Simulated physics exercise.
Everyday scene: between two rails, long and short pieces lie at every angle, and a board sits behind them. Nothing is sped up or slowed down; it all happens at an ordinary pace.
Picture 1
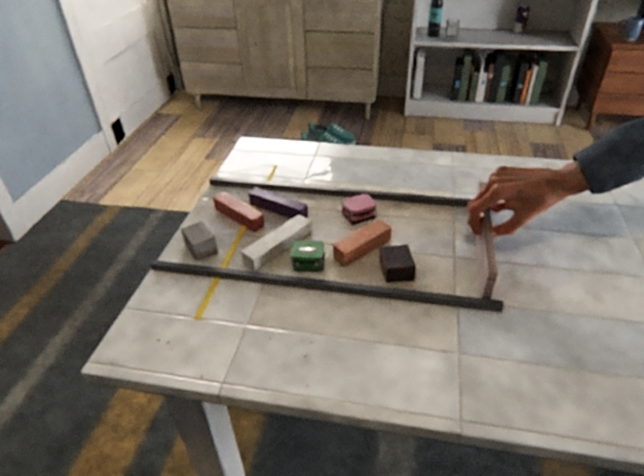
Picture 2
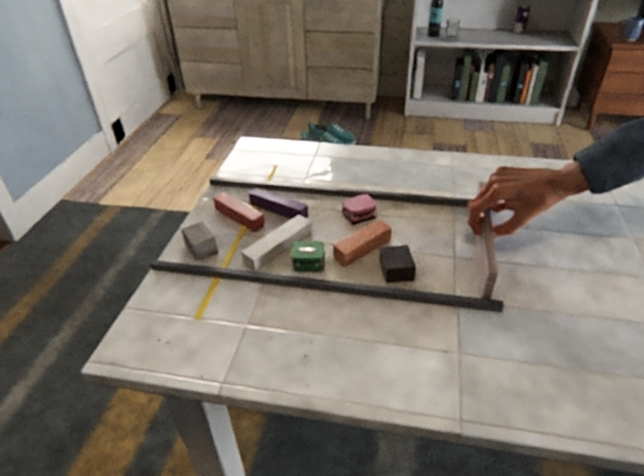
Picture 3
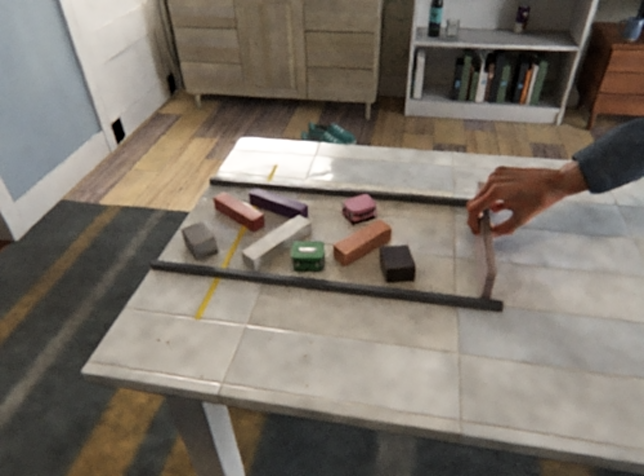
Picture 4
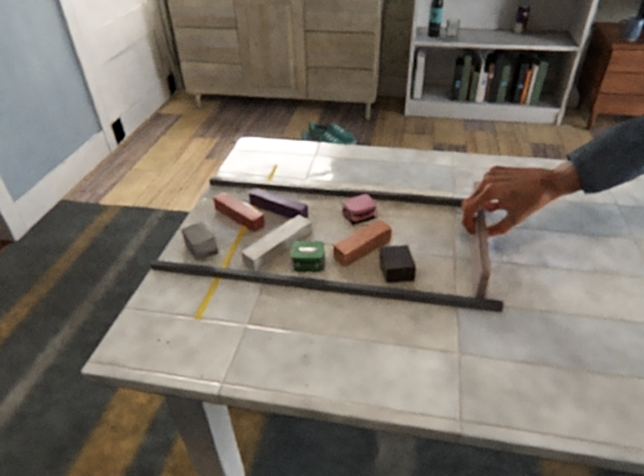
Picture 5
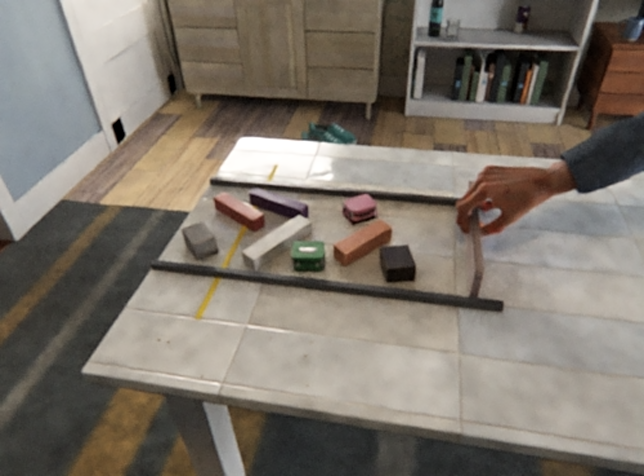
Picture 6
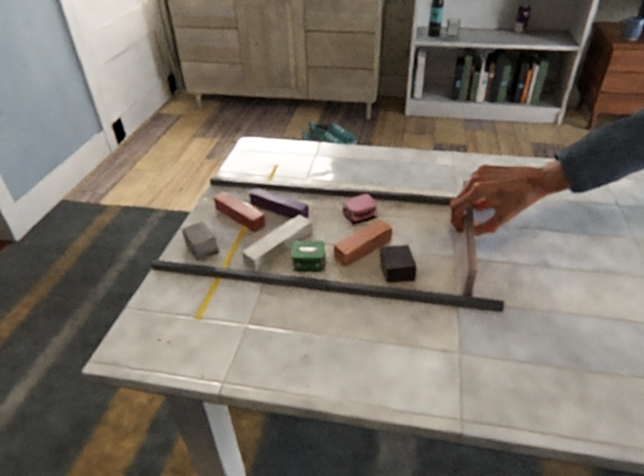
A hand slides an upright board slightly left between two dark rails toward scattered colored blocks.
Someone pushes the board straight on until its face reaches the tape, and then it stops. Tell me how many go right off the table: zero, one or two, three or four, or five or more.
The push is going to knock off a lone one or a pair.
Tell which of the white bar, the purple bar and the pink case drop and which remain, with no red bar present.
Outcome for the white bar: It stays; for the purple bar: It stays; for the pink case: It stays.
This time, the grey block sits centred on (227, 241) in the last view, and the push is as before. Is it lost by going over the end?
Lab note: It goes off the edge.
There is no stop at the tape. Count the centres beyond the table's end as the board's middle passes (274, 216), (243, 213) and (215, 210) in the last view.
0, 2 and 5.
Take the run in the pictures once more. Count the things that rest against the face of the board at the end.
Counting them up gives 3.
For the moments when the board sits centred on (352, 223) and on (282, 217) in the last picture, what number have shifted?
At the first place 4, at the second 8.
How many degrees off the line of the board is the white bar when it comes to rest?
It is near 0° out of line.
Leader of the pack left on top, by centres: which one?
White bar.
Soon after, none off yet; grey block at rest near (200, 241); red bar at rest near (239, 211); purple bar at rest near (279, 204).
Then, none off yet; grey block moved about its own width near (181, 238); red bar moved about its own width near (208, 202); purple bar moved a little near (247, 200).
By the end, the number that fall off is one or two; fallen, red bar and grey block.
